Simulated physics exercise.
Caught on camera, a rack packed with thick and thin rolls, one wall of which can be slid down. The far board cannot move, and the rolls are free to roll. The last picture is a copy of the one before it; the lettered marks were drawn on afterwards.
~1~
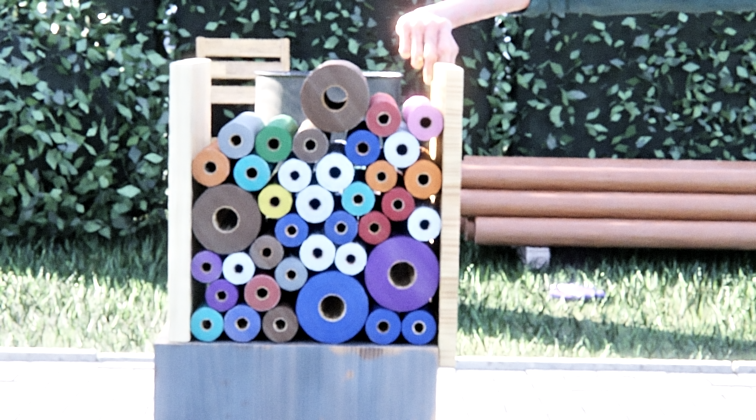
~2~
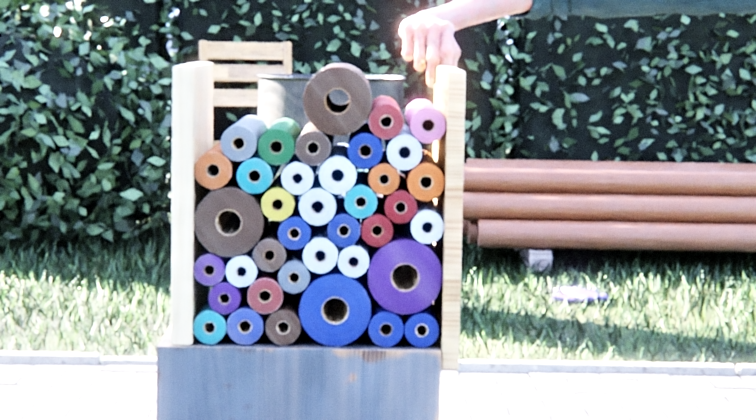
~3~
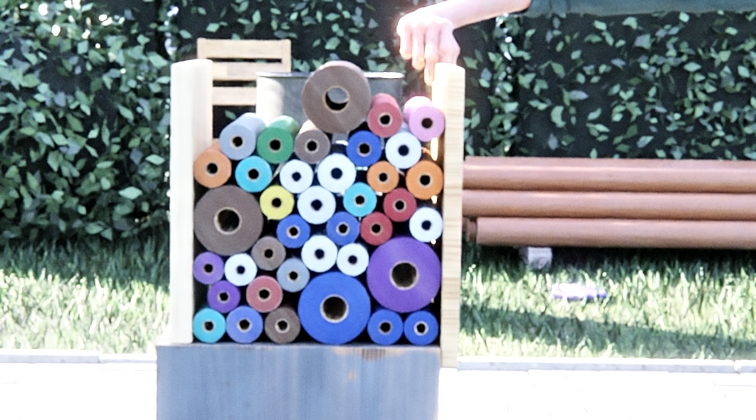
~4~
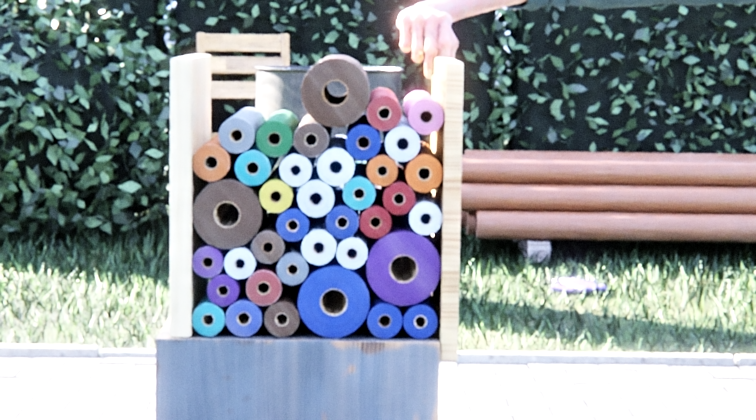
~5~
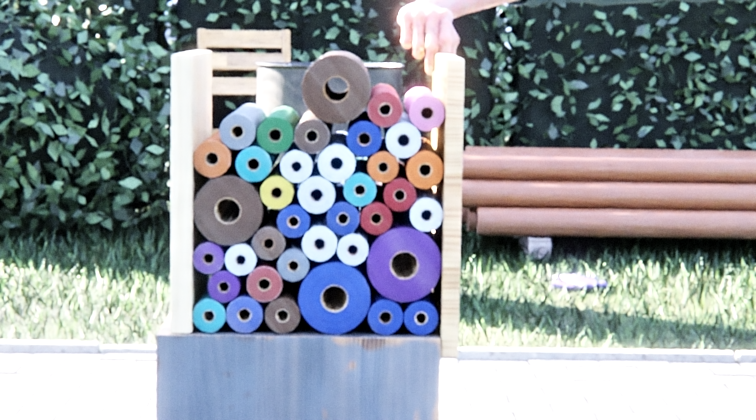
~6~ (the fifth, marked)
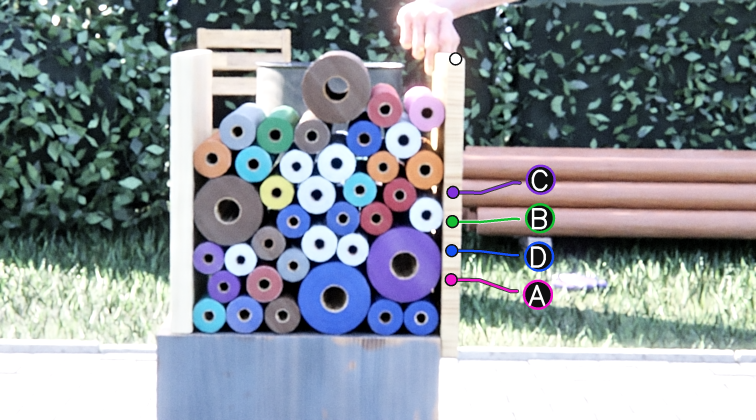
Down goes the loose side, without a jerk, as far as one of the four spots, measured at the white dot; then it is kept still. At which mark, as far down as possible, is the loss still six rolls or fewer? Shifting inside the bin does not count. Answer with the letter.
Stop at B.
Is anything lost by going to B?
Yes, at B.
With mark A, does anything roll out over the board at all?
Yes.
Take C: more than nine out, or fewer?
Fewer than nine.
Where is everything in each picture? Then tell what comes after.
A pink roll (425, 122); side board (444, 204); a turquoise roll (207, 325), in the first picture.
A turquoise roll (210, 328); a blue roll (422, 330), in the second picture.
A white roll (241, 270); a red roll (376, 229), in the third picture.
A red roll (399, 199); an orange roll (382, 171), in the fourth picture.
A white roll (403, 141); a pink roll (427, 113); side board (445, 195), in the fifth picture.
On the copy, A at (451, 279); B at (453, 222); C at (453, 192); D at (452, 250); the white dot at (456, 59).
On B. First, top of the board (445, 130).
Then, top of the board (443, 211).
Finally, top of the board (443, 221), four out over the board.
By contrast, A more than six out over the board; C one out over the board; D more than six out over the board.
